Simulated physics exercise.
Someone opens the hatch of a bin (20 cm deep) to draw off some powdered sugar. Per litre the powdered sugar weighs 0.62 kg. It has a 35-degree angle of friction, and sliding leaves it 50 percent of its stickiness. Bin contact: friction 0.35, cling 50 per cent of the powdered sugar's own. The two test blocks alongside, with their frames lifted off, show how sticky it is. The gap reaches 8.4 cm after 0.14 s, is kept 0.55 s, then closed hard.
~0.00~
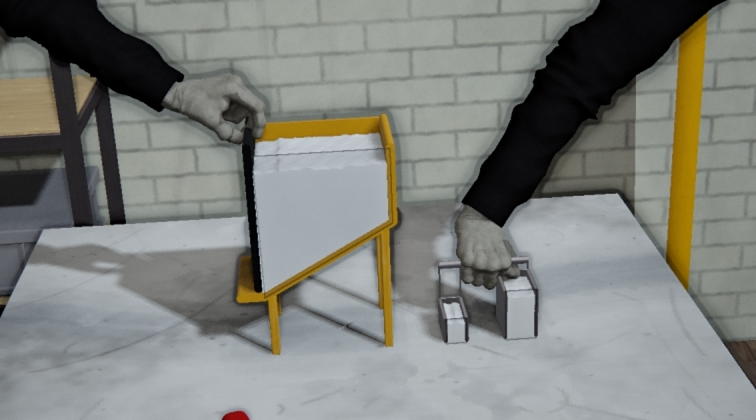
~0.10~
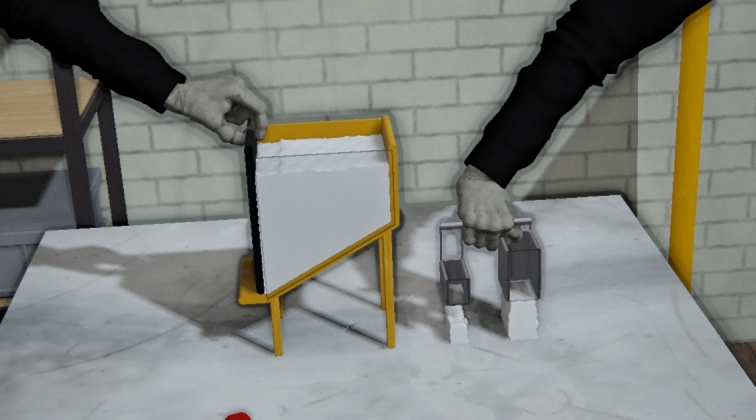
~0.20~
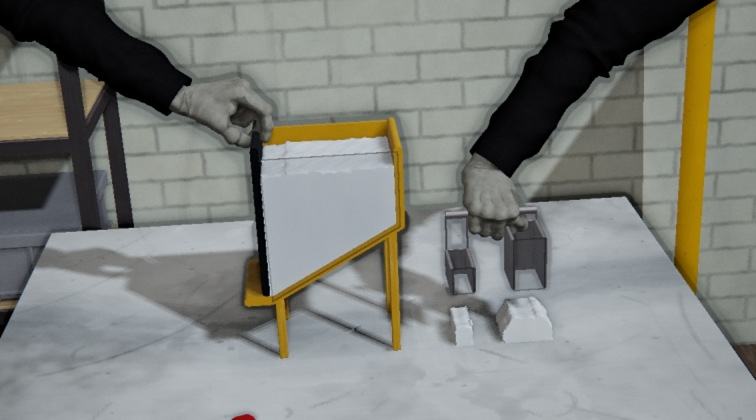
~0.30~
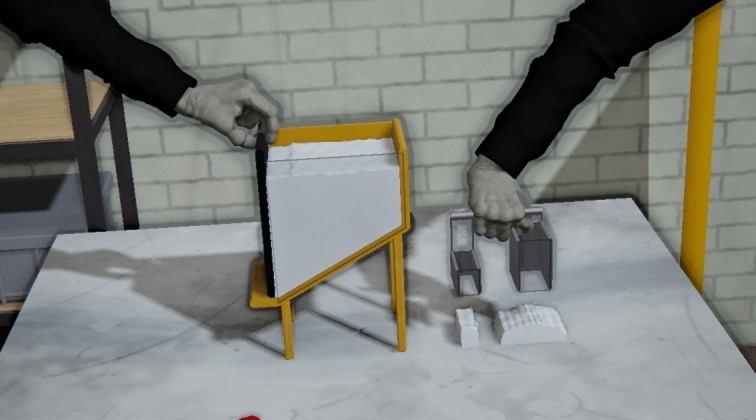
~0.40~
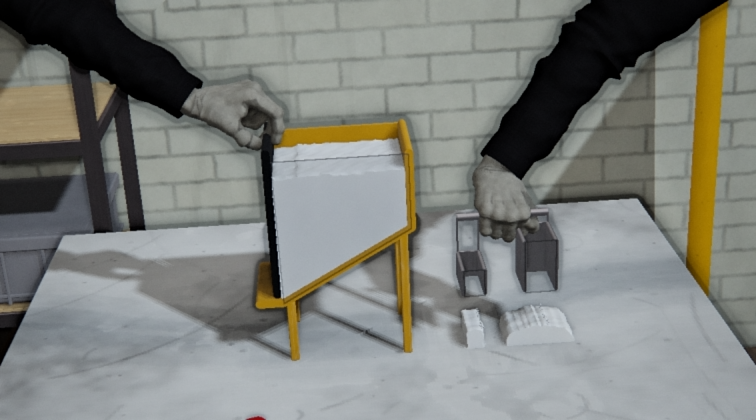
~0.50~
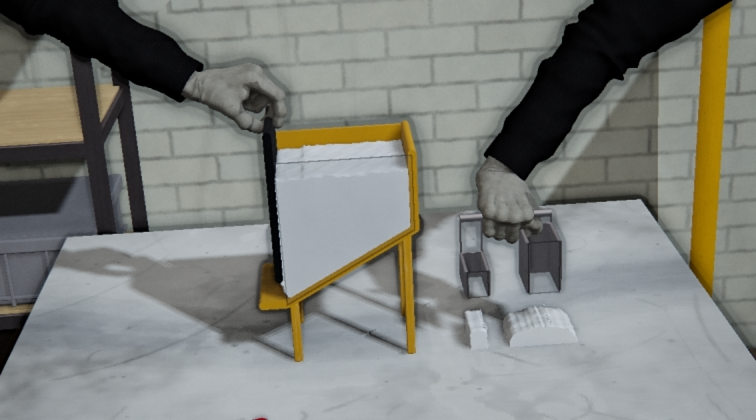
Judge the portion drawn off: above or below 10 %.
I'd say the figure is in excess of 10 %.
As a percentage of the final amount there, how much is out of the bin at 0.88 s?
Roughly 40 per cent.
After 0.68 s, the hatch is 8.4 cm open and 1 % is out.
After 0.88 s, the hatch is 8.4 cm open and 8 % is out.
After 1.08 s, the hatch is 8.4 cm open and 14 % is out.
After 1.28 s, the hatch is 2.3 cm open and 19 % is out.
After 1.61 s, at the end, the hatch is shut and 20 % is out.
